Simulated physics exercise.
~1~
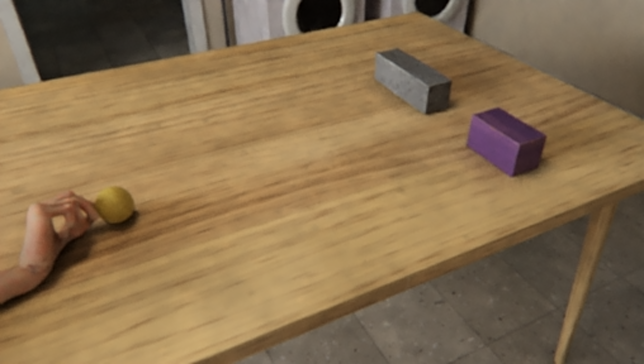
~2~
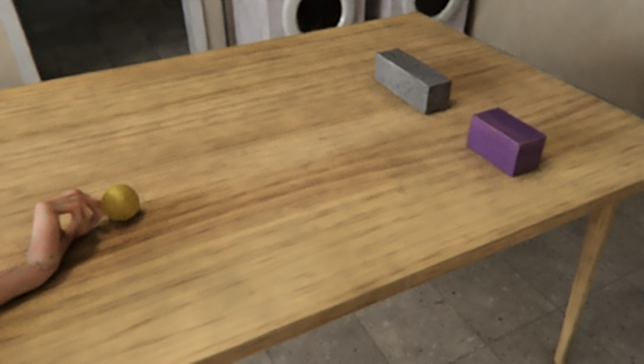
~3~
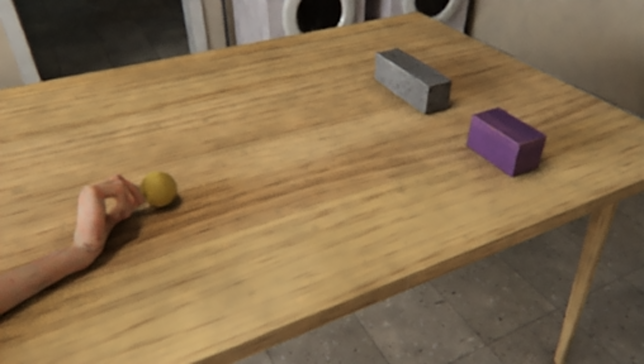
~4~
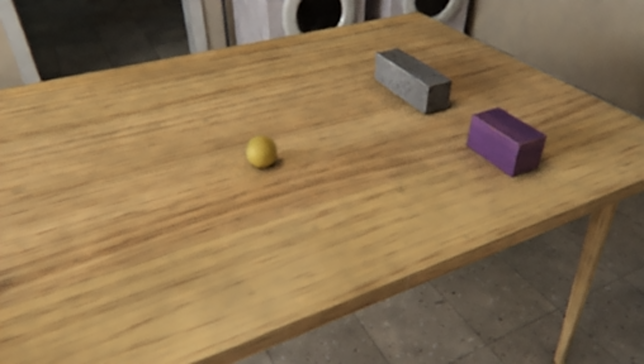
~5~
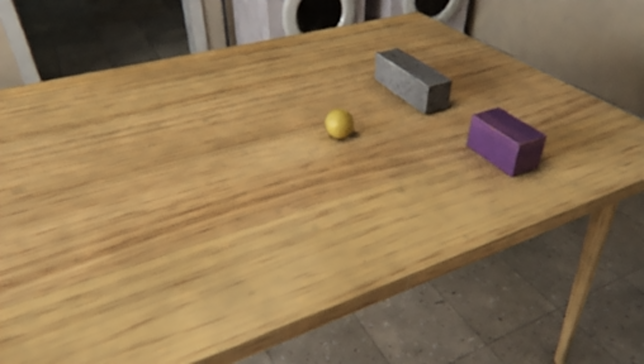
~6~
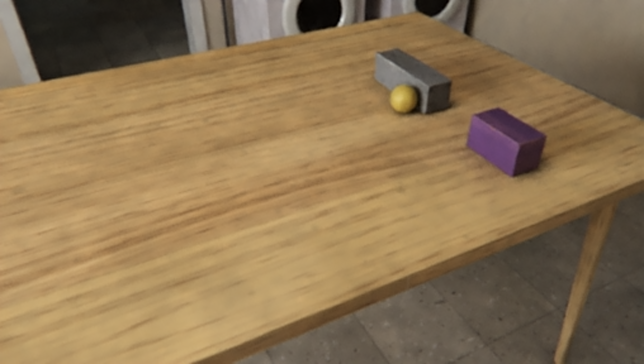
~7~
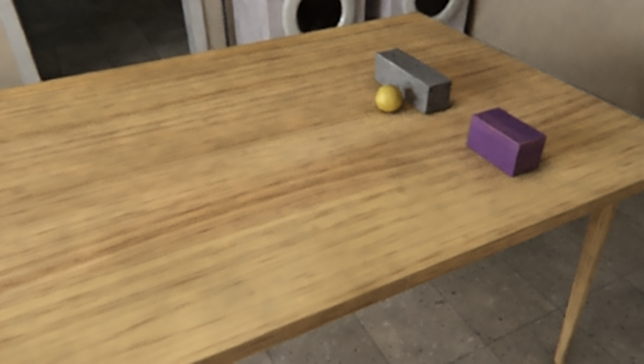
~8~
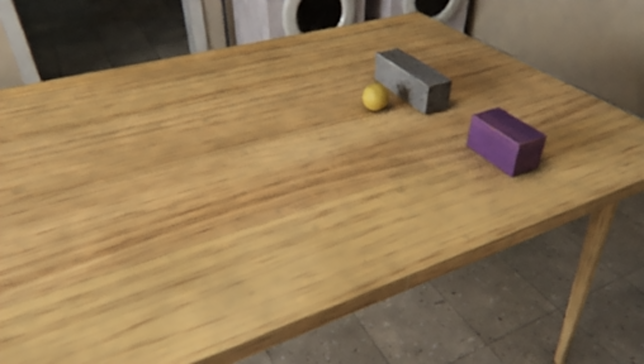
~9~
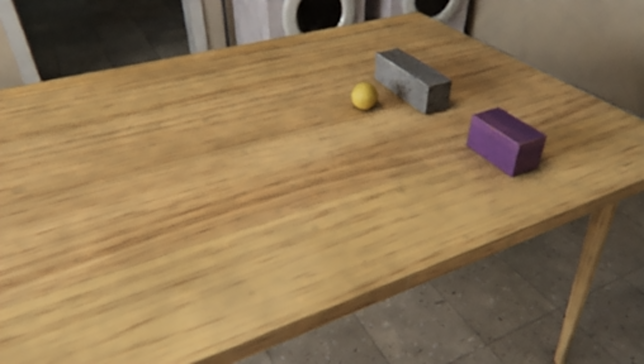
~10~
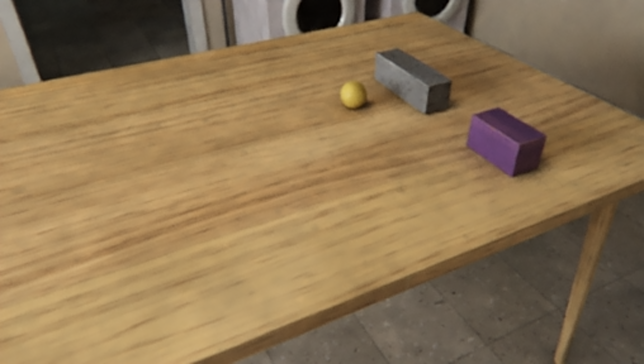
A hand at the left of a wooden table sent a yellow lemon rolling right, toward the gap between a grey brick and a purple block, but it hit the brick, rolled back a little to the left and ended up just beside it.
